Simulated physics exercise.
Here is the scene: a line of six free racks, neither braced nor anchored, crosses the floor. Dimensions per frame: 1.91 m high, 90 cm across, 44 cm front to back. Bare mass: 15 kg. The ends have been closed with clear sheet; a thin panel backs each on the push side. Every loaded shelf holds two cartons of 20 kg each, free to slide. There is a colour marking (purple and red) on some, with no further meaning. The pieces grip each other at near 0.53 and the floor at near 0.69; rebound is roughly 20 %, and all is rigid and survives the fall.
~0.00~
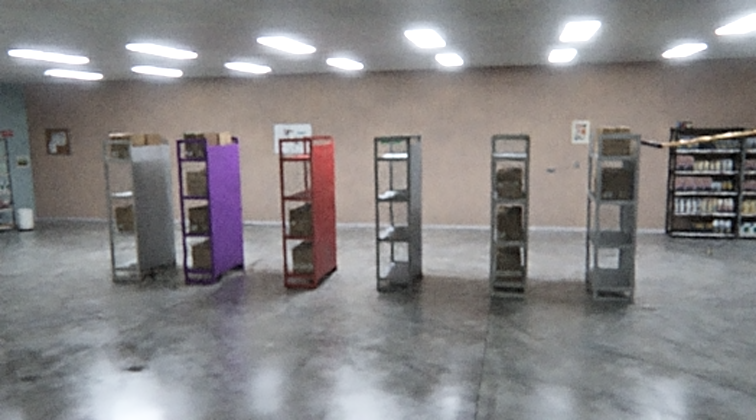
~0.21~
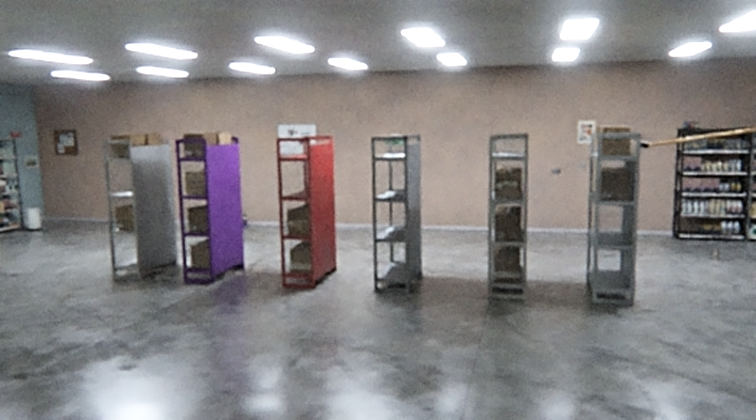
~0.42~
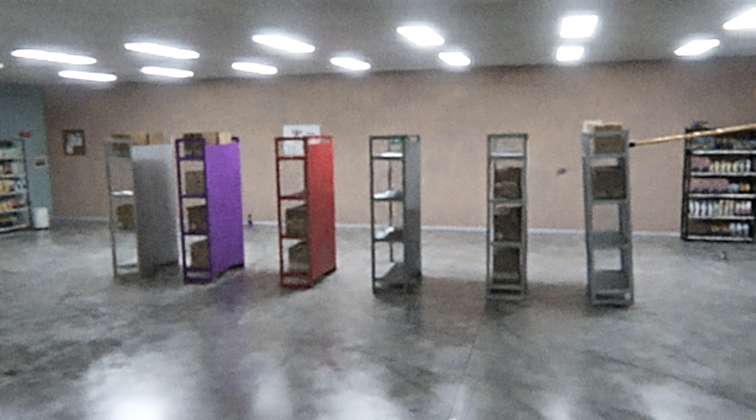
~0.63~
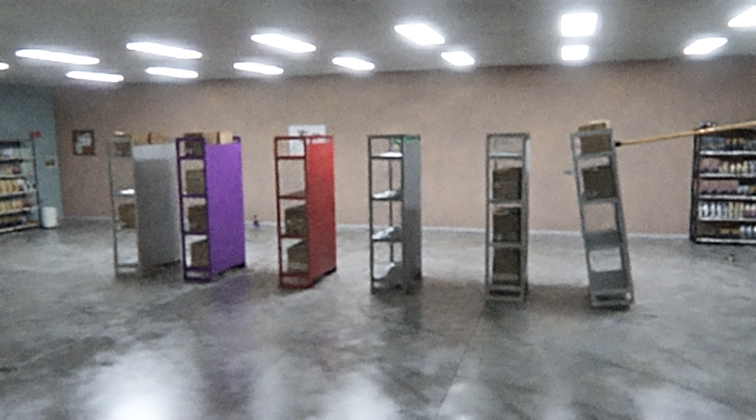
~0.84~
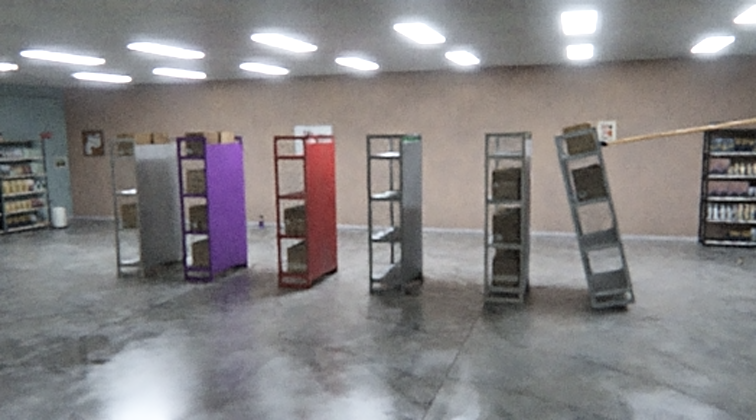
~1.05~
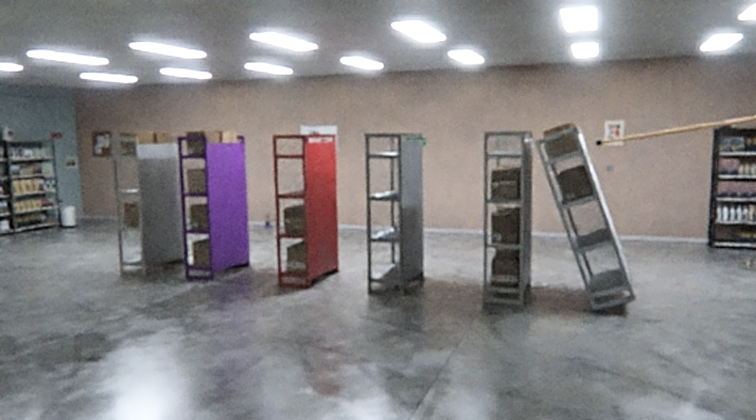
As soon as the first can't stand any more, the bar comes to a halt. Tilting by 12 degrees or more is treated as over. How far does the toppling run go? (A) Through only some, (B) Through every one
Through only some (A).
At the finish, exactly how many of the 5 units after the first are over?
That makes 3 in total.
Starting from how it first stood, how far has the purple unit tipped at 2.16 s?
Rotation: Approx. 0°.
Around 1.64 s, 4 cartons spilt or dropped; none of the 5 other units over, 1 disturbed.
Around 2.16 s, 6 cartons spilt or dropped; 2 of the 5 other units over.
Around 2.78 s, 10 cartons spilt or dropped; 3 of the 5 other units over; red unit tipped 32°.
Finally (3.7 s), 14 cartons spilt or dropped; 3 of the 5 other units over; red unit tipped 32°; purple unit unmoved. Two left standing. Seen by the last camera, middles, red unit near (272, 209), purple unit near (214, 205).
